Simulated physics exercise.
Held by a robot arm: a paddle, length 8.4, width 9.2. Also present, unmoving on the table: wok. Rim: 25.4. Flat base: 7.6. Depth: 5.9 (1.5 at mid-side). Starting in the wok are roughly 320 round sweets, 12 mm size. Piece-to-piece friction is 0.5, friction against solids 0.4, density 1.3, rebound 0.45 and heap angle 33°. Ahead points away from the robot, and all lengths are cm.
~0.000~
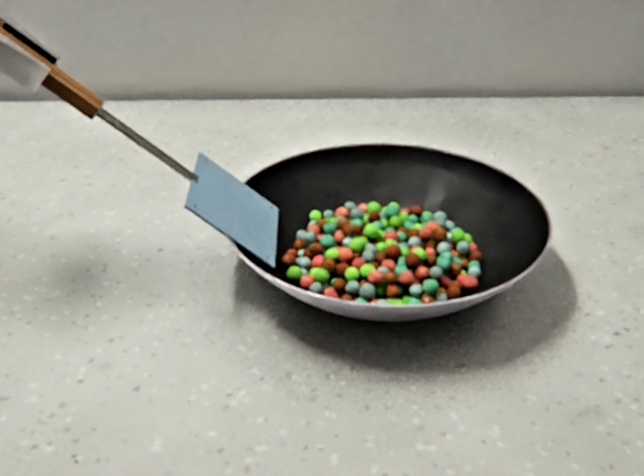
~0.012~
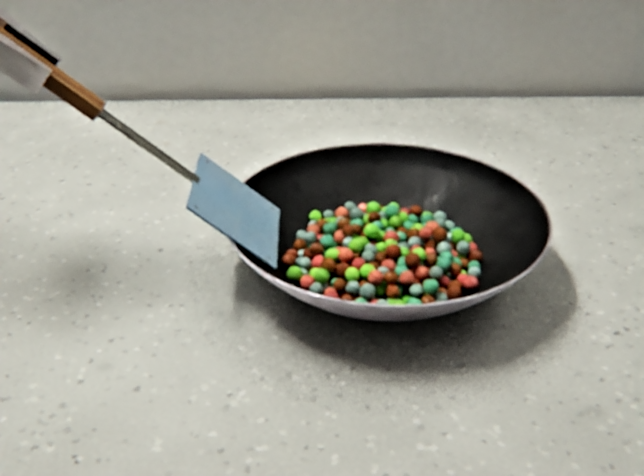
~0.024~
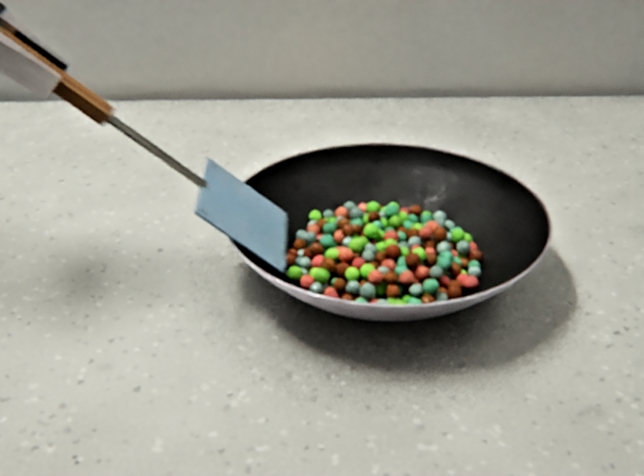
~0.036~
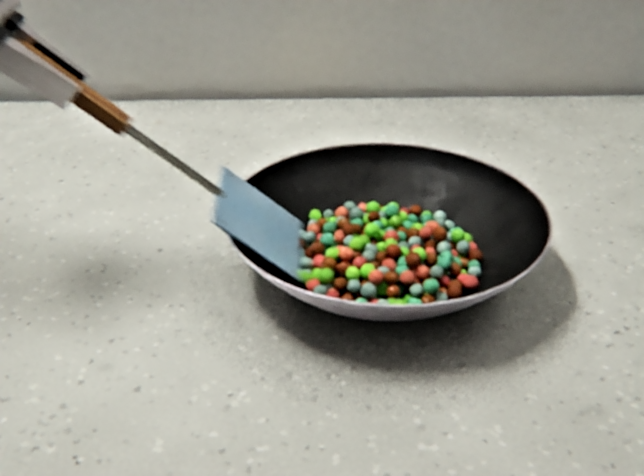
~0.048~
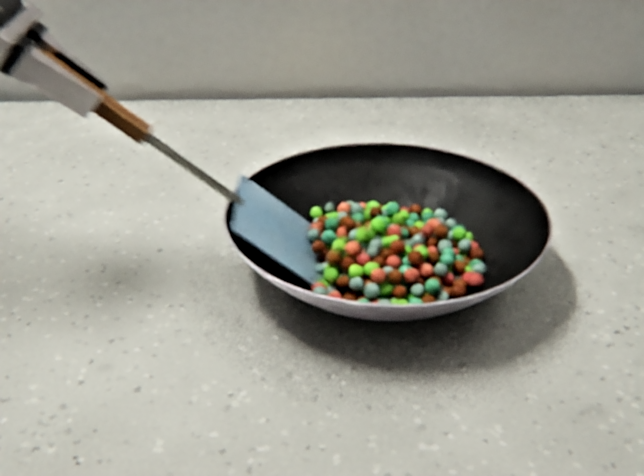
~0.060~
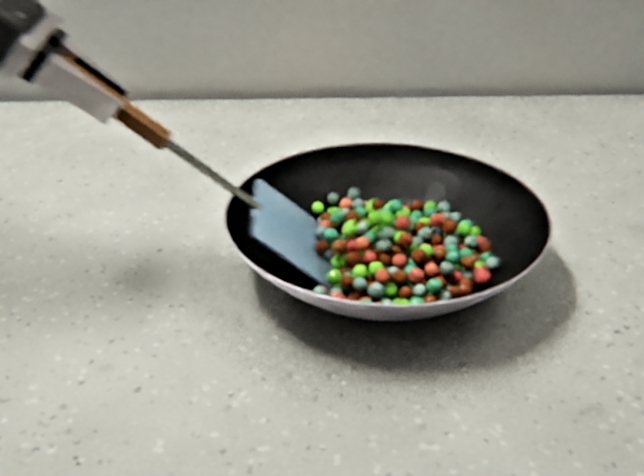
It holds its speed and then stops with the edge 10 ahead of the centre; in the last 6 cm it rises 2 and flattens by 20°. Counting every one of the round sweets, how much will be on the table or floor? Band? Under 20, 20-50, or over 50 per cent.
Over 50 per cent.
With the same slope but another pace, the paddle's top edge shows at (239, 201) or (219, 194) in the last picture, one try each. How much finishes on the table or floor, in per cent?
Close to 50 per cent in the first try and close to 45 per cent in the second.
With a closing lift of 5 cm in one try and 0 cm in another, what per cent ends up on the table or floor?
First try around 55 percent, second try around 60 percent.
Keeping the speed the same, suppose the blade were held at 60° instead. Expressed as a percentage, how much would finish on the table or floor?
Estimate for that slope: Some 60 per cent.
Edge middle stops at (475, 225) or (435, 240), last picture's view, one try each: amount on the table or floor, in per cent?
First try roughly 45 percent, second roughly 10 percent.
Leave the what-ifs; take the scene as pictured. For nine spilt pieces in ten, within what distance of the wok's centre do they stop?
About 65 cm from the centre.
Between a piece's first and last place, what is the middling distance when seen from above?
About 31 cm.
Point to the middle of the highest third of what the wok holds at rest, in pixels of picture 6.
I'd say around pixel (455, 249).
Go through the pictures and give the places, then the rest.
In the first picture, the paddle top edge at (192, 178), sloping 41°; upper third of the load around (383, 246), from x 290 to 475, top at y 210; 321 in the wok.
In the second picture, the paddle top edge at (193, 179), sloping 41°; upper third of the load around (383, 246), from x 290 to 475, top at y 210.
In the third picture, the paddle top edge at (202, 184), sloping 41°; upper third of the load around (383, 246), from x 290 to 475, top at y 210.
In the fourth picture, the paddle top edge at (218, 192), sloping 41°; upper third of the load around (387, 245), from x 290 to 475, top at y 210.
In the fifth picture, the paddle top edge at (237, 200), sloping 41°; upper third of the load around (385, 244), from x 295 to 480, top at y 205.
In the sixth picture, the paddle top edge at (255, 206), sloping 41°; upper third of the load around (387, 239), from x 295 to 490, top at y 195; 321 in the wok.
After 0.10 s, sloping 41°, highest piece 9 above the table; 321 in the wok.
After 0.14 s, sloping 36°, highest piece 11 above the table; 321 in the wok.
After 0.36 s, sloping 21°, highest piece 16 above the table; 127 in the wok, 44 on the table or floor, 150 on the blade or in flight.
After 1.41 s, sloping 21°, highest piece 4 above the table; 194 on the table or floor, 127 in the wok.
In the end, 194 on the table or floor, 127 in the wok. That is 60 % on the table or floor.
